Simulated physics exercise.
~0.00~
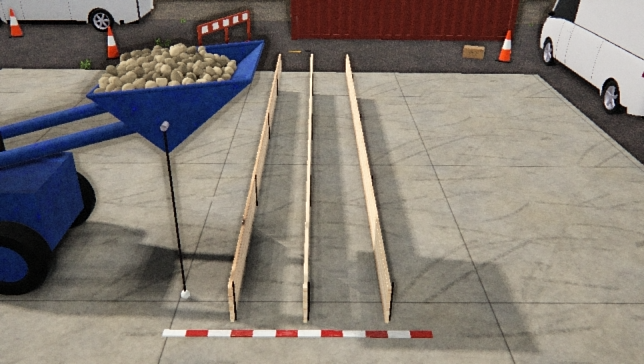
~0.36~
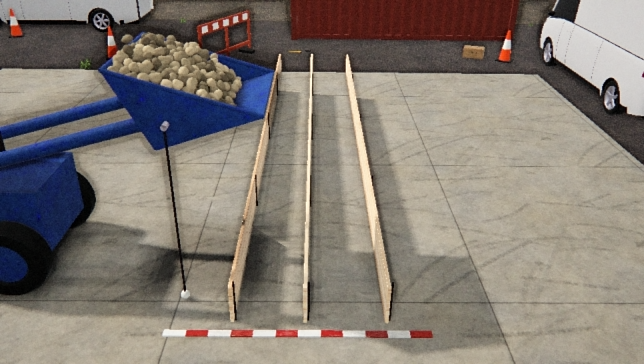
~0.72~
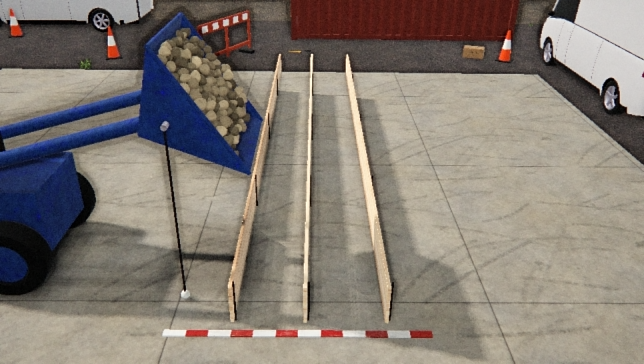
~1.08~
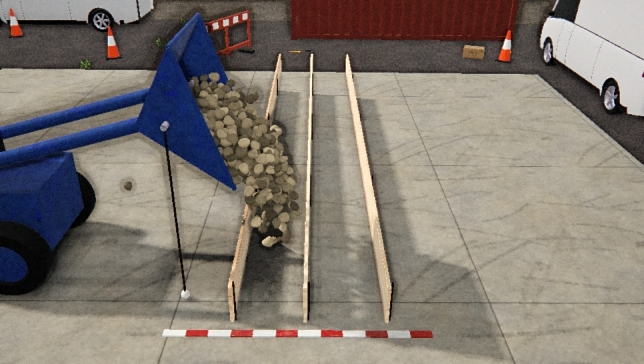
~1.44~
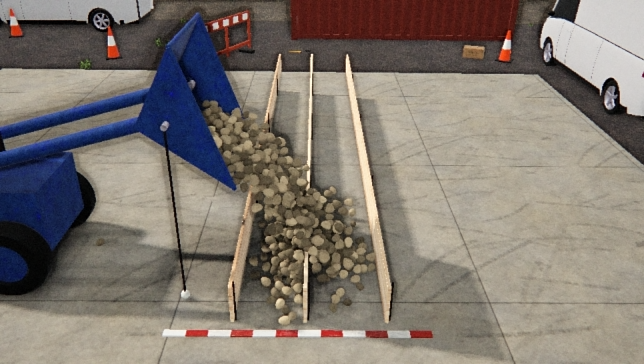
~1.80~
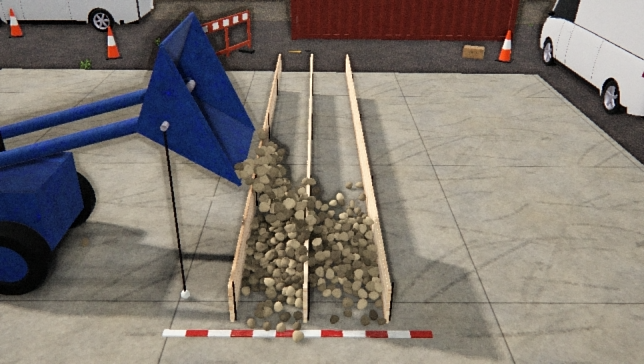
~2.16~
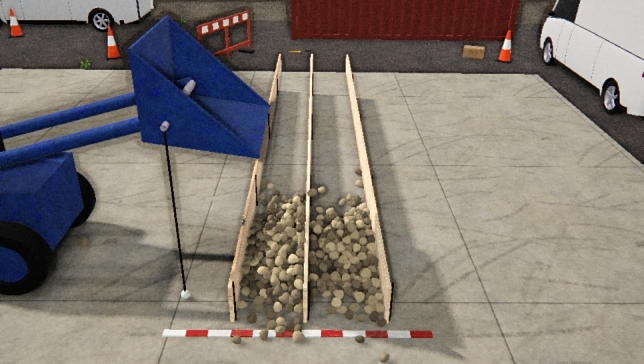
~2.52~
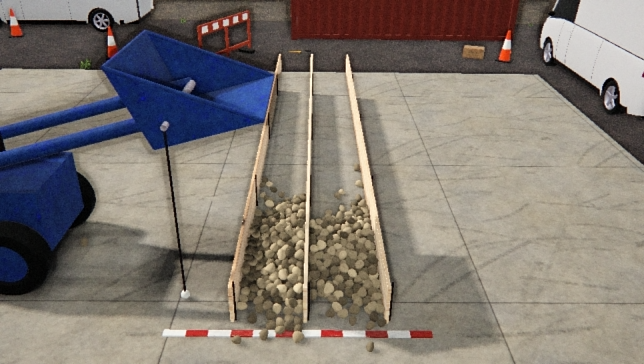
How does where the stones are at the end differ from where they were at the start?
At the start the stones were heaped up in the loader's blue bucket on the left. At the end they lay on the ground lower down and to the right, mostly in the two bays between the boards.
On a concrete yard, a blue loader tipped its bucket of round stones over the nearest of three long boards, and they tumbled into both bays. The emptied bucket swung back up, leaving the stones heaped at the front, with a few spilled out.
